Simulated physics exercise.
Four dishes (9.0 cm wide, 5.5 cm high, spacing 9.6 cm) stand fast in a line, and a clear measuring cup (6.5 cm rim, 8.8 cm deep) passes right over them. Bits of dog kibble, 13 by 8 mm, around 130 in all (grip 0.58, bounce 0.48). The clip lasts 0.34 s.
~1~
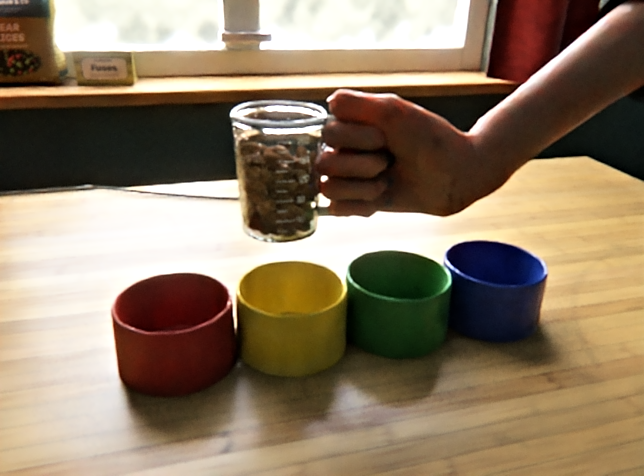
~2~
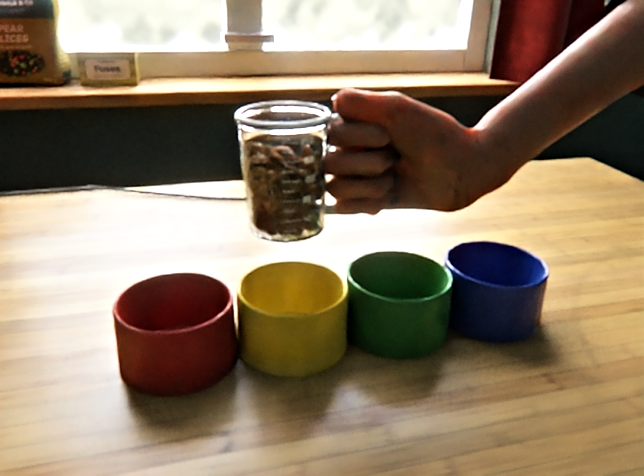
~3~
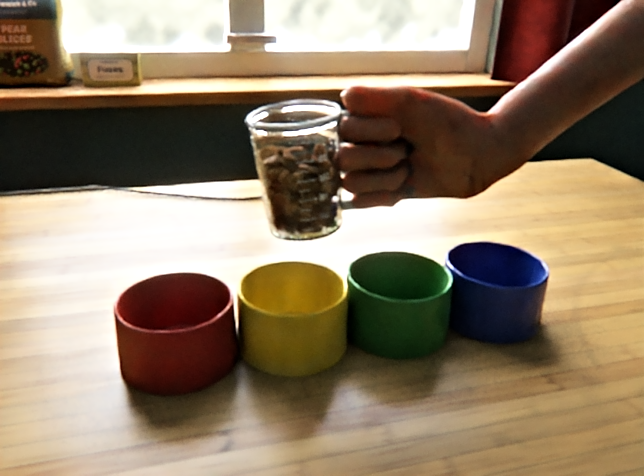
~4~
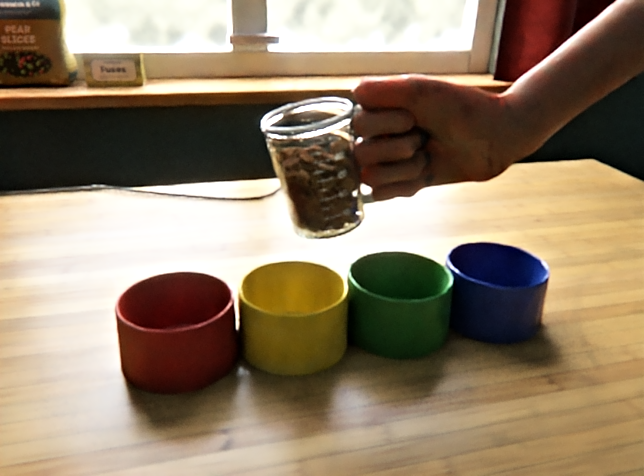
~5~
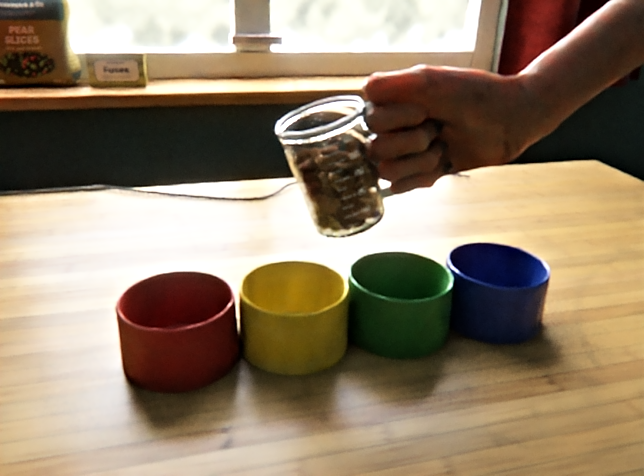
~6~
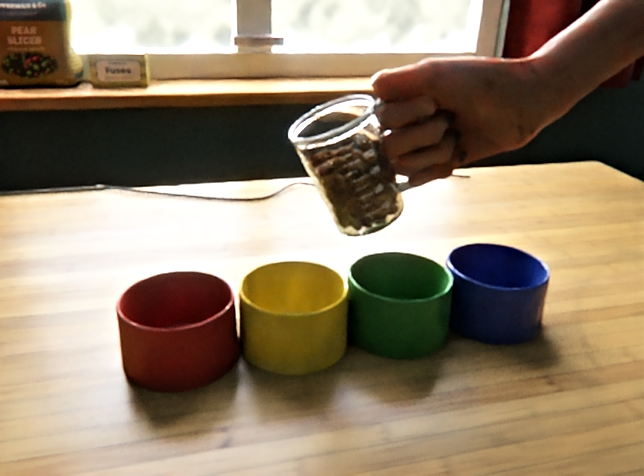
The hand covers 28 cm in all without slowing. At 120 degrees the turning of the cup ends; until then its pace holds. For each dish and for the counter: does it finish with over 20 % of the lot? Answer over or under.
Red dish: Under; blue dish: Over; green dish: Under; yellow dish: Under; on the counter: Under.
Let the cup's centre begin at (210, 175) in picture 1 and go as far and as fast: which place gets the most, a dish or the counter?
The winner: Blue.
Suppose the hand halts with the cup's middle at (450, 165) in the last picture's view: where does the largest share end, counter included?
Most goes to: Green.
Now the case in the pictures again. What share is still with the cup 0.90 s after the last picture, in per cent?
Roughly 95 per cent.
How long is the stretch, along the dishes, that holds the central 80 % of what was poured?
About 5 cm.
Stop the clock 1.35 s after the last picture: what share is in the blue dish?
About 55 per cent by then.
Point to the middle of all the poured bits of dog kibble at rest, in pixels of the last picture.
Near (496, 298).
Then, 0.54 s after the last picture, tilt 71 degrees; cup holds 100 %.
Then, 0.90 s after the last picture, tilt 102 degrees; cup holds 95 %.
Then, 1.35 s after the last picture, tilt 120 degrees; cup holds 40 %, blue 55 %.
In the end, red 0 %, blue 95 %, green 0 %, yellow 0 %, counter 0 %.
